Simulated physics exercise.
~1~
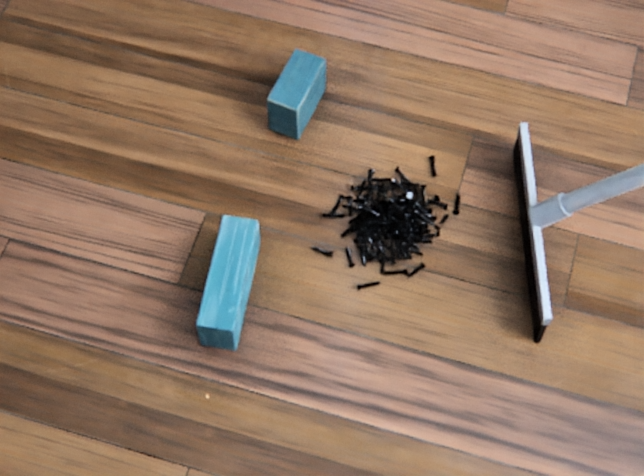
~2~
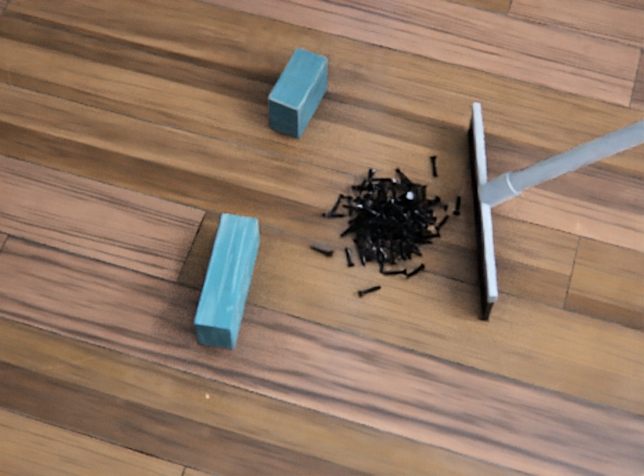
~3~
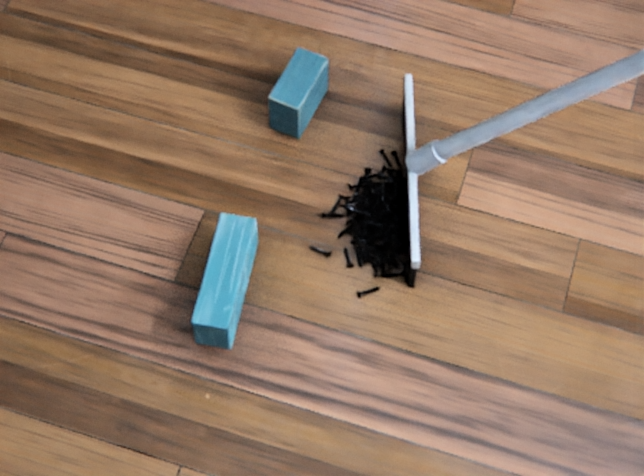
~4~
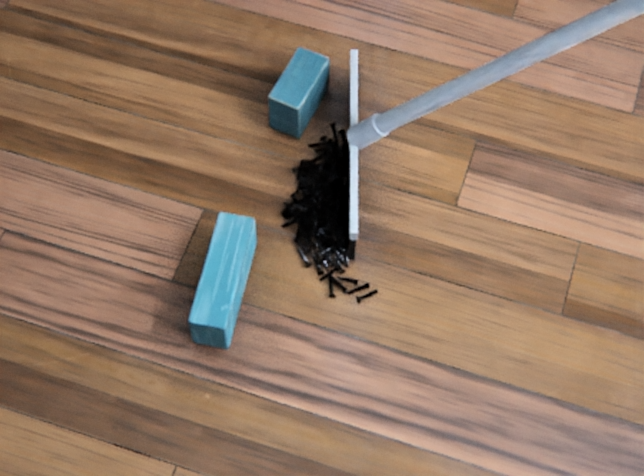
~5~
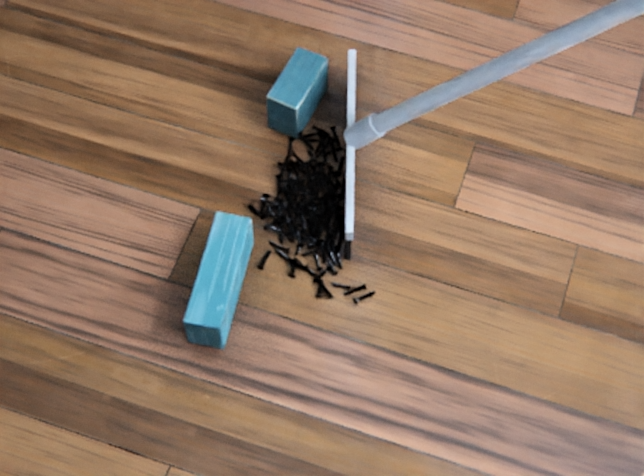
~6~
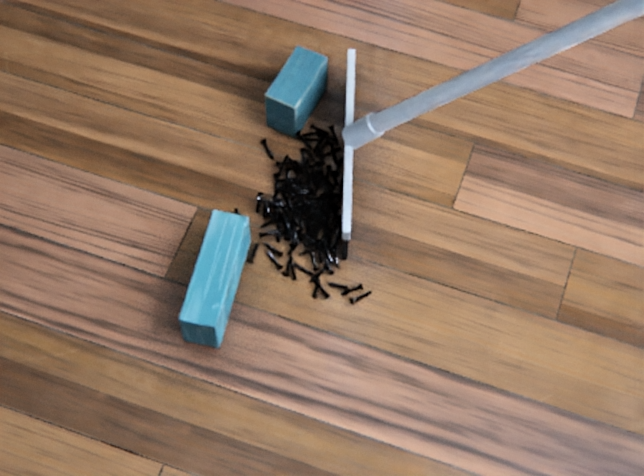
Squeegee pushing a pile of black screws left across a wooden floor, then halting with most heaped before two teal blocks.
